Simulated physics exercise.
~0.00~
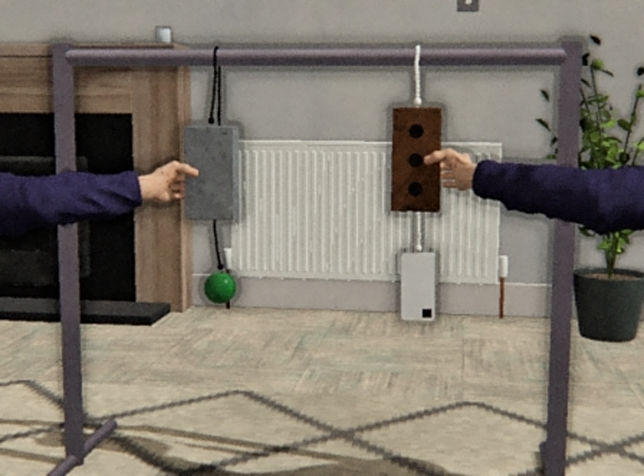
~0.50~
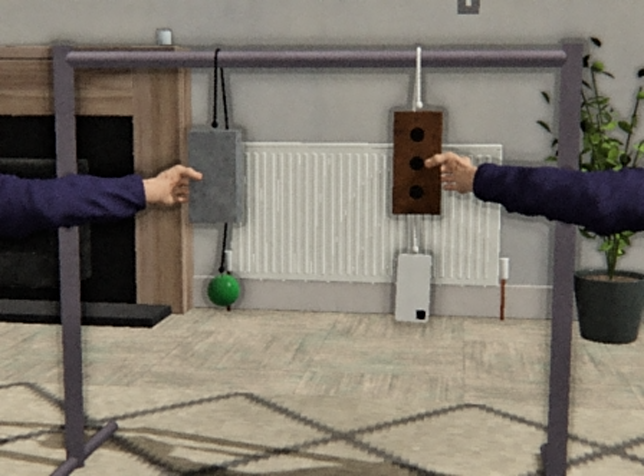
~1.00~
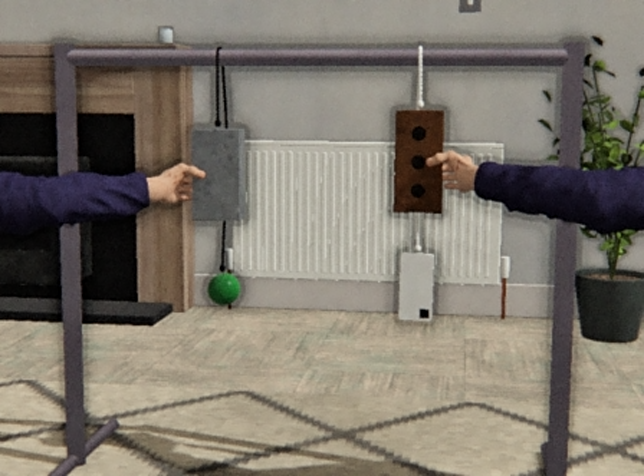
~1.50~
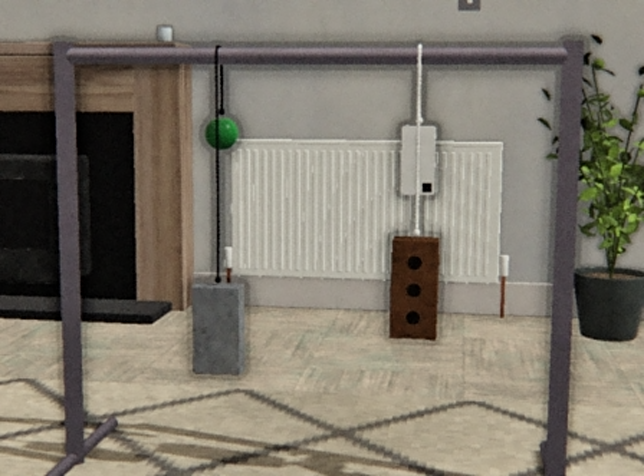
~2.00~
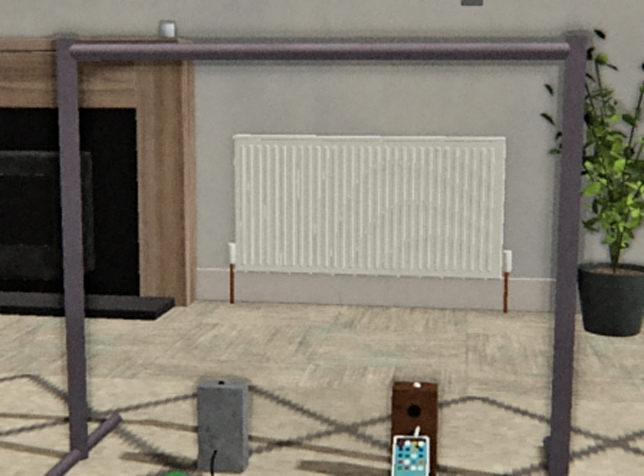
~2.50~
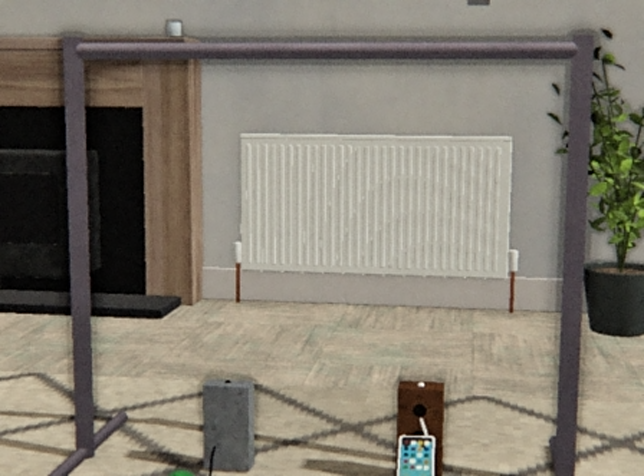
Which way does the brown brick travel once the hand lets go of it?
The brown brick moves down, dropping from below the rail to the floor.
A grey paver and a brown brick hung from laces looped over a rail, with a green apple and a phone as counterweights, until two hands let go; both blocks dropped, pulled their laces off the rail and ended on the floor.
